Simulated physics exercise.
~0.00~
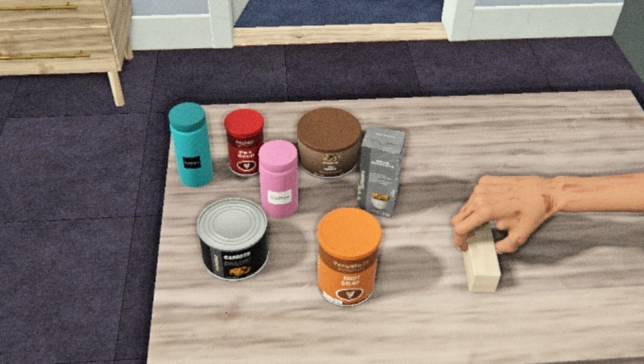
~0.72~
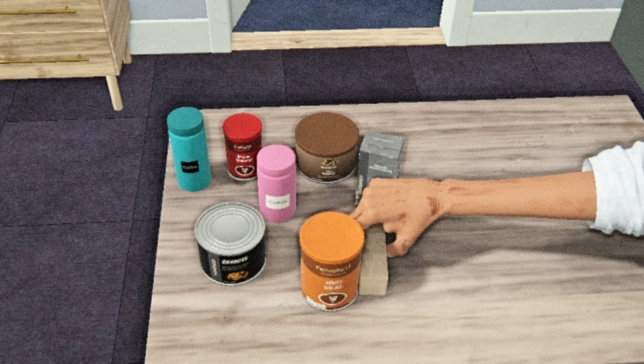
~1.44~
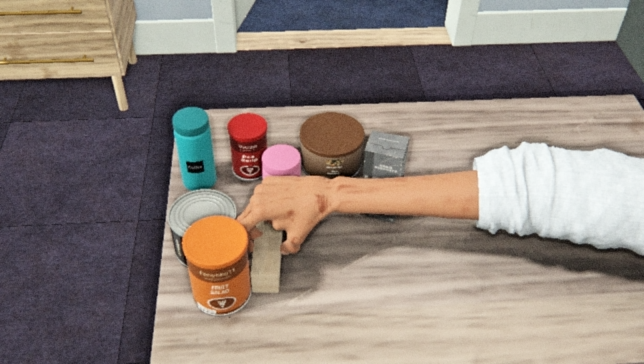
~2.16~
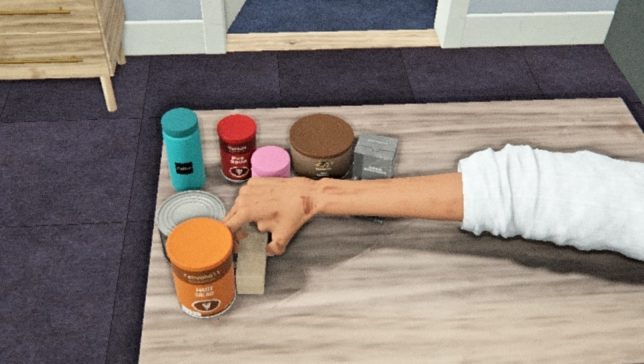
To begin with, a hand holds a small pale block on a wooden table, to the right of seven containers clustered near the table's left end. The hand moves left until the block is beside the orange tin, which shifts slightly. It keeps going, and the orange tin slides left, upright, in front of the black tub, which also shifts left. The hand then slows, with little further movement. At the end, the orange tin and black tub stand near the table's left edge, while the turquoise, red, pink, brown and grey containers remain in place on the table.
